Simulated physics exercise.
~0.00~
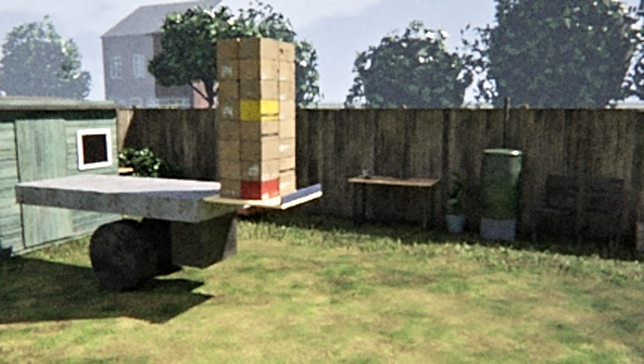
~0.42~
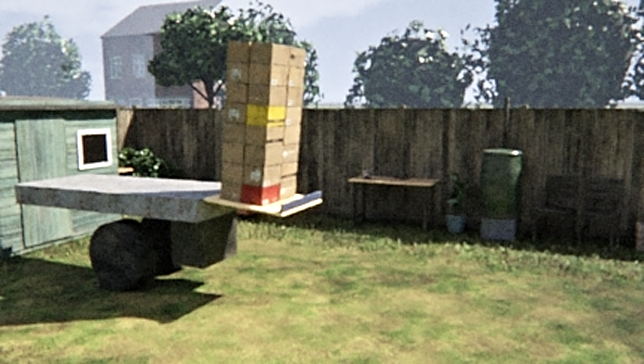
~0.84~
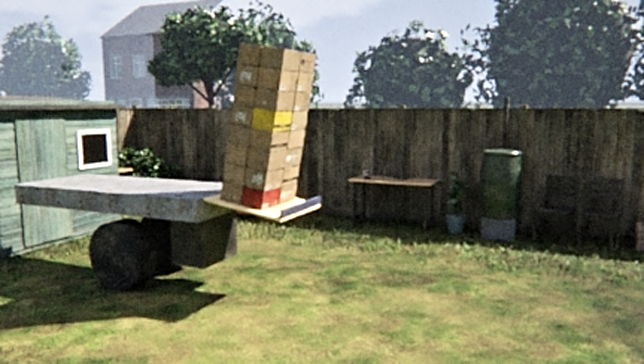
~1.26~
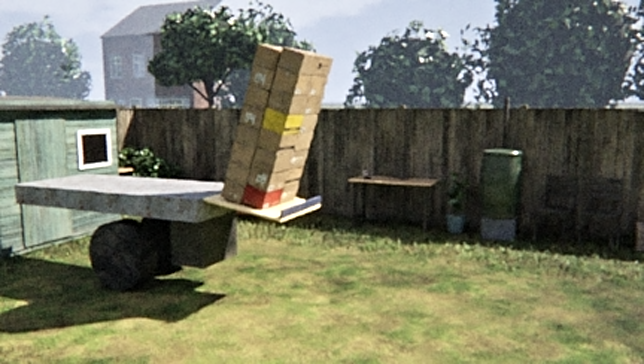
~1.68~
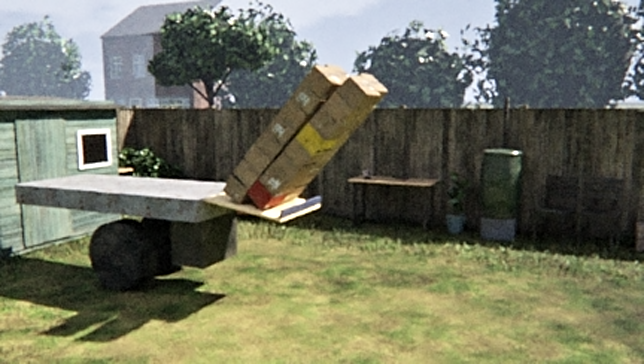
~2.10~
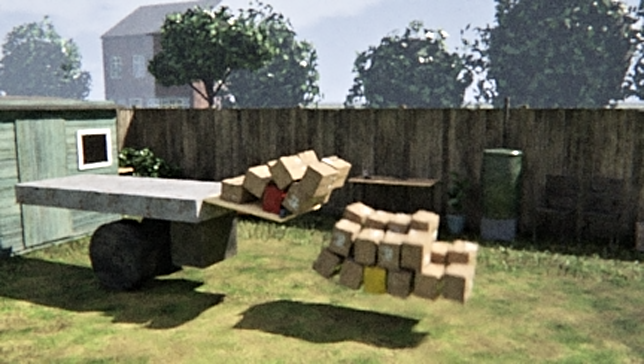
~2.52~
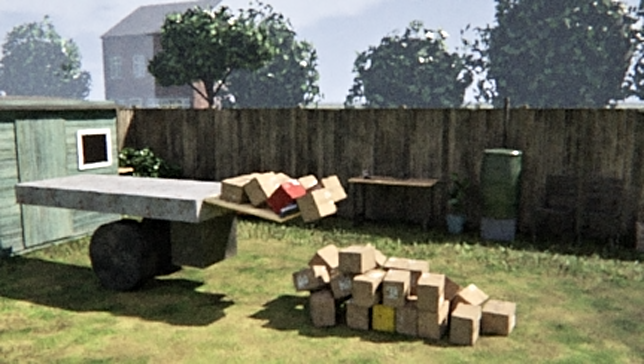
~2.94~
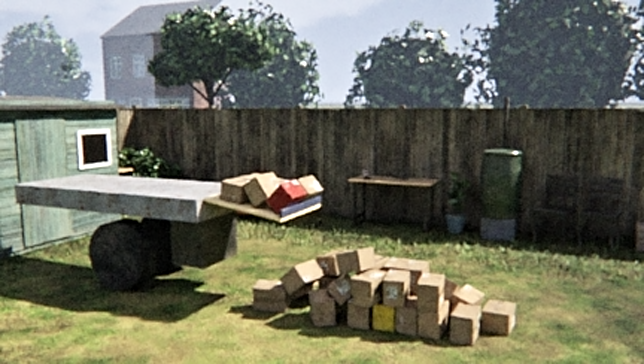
In a fenced grassy yard, a tall stack of brown boxes with a yellow one and a red one leaned right as the flap beneath it tilted, then toppled and broke apart, leaving most heaped on the grass and a few, including the red, on the flap.
